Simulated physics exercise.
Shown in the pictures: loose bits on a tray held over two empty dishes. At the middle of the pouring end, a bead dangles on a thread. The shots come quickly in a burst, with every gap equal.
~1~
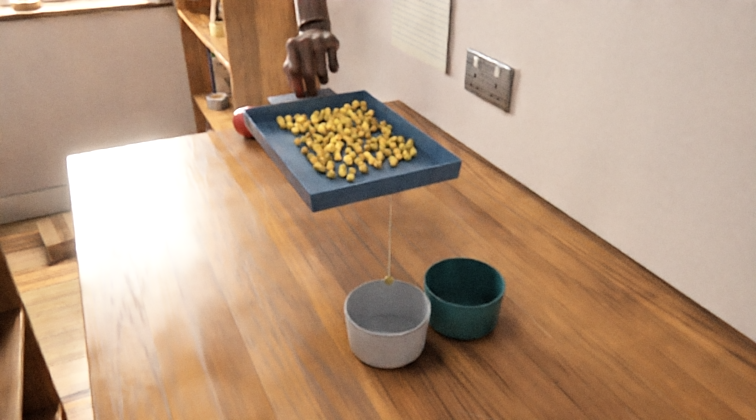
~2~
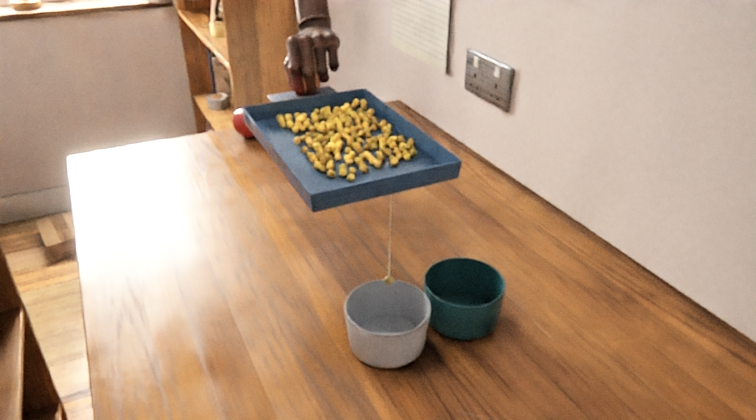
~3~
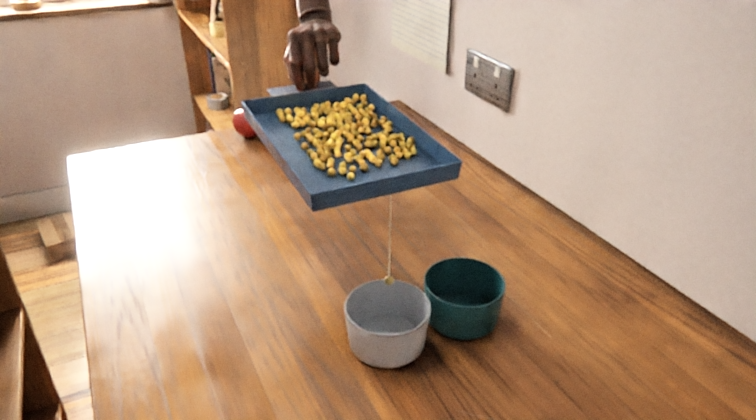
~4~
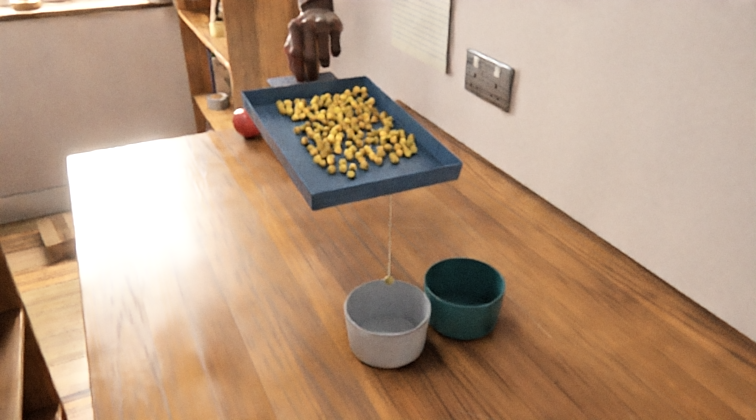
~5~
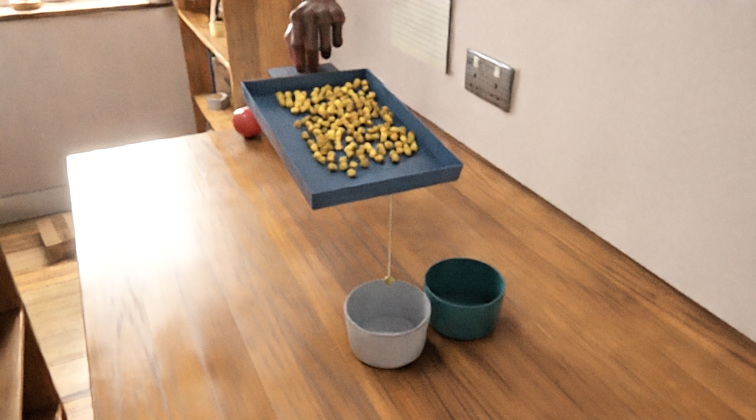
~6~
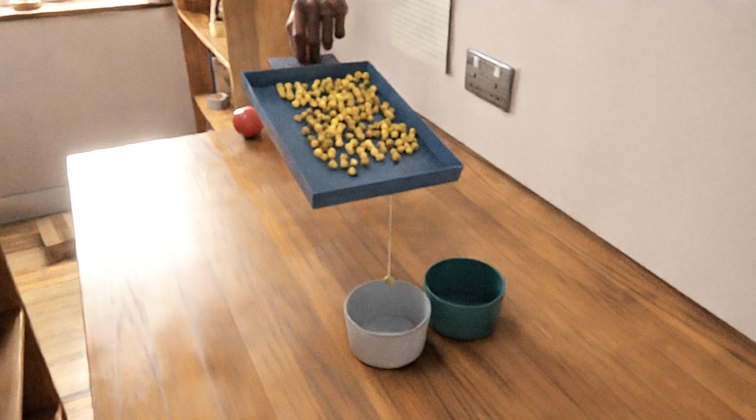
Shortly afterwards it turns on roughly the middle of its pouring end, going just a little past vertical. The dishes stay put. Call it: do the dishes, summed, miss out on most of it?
No, most of it lands in them.
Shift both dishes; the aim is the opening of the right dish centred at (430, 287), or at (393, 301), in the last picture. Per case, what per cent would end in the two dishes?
50 %, then 10 %.
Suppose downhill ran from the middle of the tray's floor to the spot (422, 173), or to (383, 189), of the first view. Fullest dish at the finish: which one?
Well, at the first place the right-side one, and at the second the left-side one.
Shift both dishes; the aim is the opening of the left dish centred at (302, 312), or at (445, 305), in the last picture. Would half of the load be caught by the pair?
The pair would catch the lesser share the first time and the greater share the second time.
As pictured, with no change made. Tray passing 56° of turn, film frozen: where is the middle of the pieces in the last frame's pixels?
Somewhere near pixel (413, 147).
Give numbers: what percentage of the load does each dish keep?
I'd say some 10 in a hundred wind up in the left dish, and some 50 in a hundred in the right.
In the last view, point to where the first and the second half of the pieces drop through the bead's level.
The opening part goes through (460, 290); what follows goes through (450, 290).
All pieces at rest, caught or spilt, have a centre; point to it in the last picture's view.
Near pixel (456, 327).
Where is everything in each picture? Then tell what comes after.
In the first picture, corners of the pouring end near (312, 193) and (459, 160), level; middle of the load near (343, 135), puffed corn balls; left dish near (407, 347); right dish near (486, 319); bead on its thread near (389, 280).
In the second picture, corners of the pouring end near (312, 193) and (460, 160), level; middle of the load near (343, 134).
In the third picture, corners of the pouring end near (312, 193) and (460, 161), tipped barely, lowest at the right corner; middle of the load near (343, 130).
In the fourth picture, corners of the pouring end near (313, 192) and (461, 162), tipped a little, lowest at the right corner; middle of the load near (343, 125).
In the fifth picture, corners of the pouring end near (314, 192) and (461, 163), tipped a little, lowest at the right corner; middle of the load near (343, 120).
In the sixth picture, corners of the pouring end near (314, 192) and (462, 165), tipped a little, lowest at the right corner; middle of the load near (344, 115); left dish near (407, 347); right dish near (486, 319).
Shortly afterwards, tray tipped steeply; all but a few on the tray; only a few in the air.
Next, tray tipped right over; all but a few on the tray; only a few in the right dish; only a few outside both; only a few in the air.
Some moments later, tray tipped past a quarter turn; a little in the left dish; near half in the right dish; near a third outside both.
In the end, tray tipped past a quarter turn; a little in the left dish; near half in the right dish; near a third outside both.
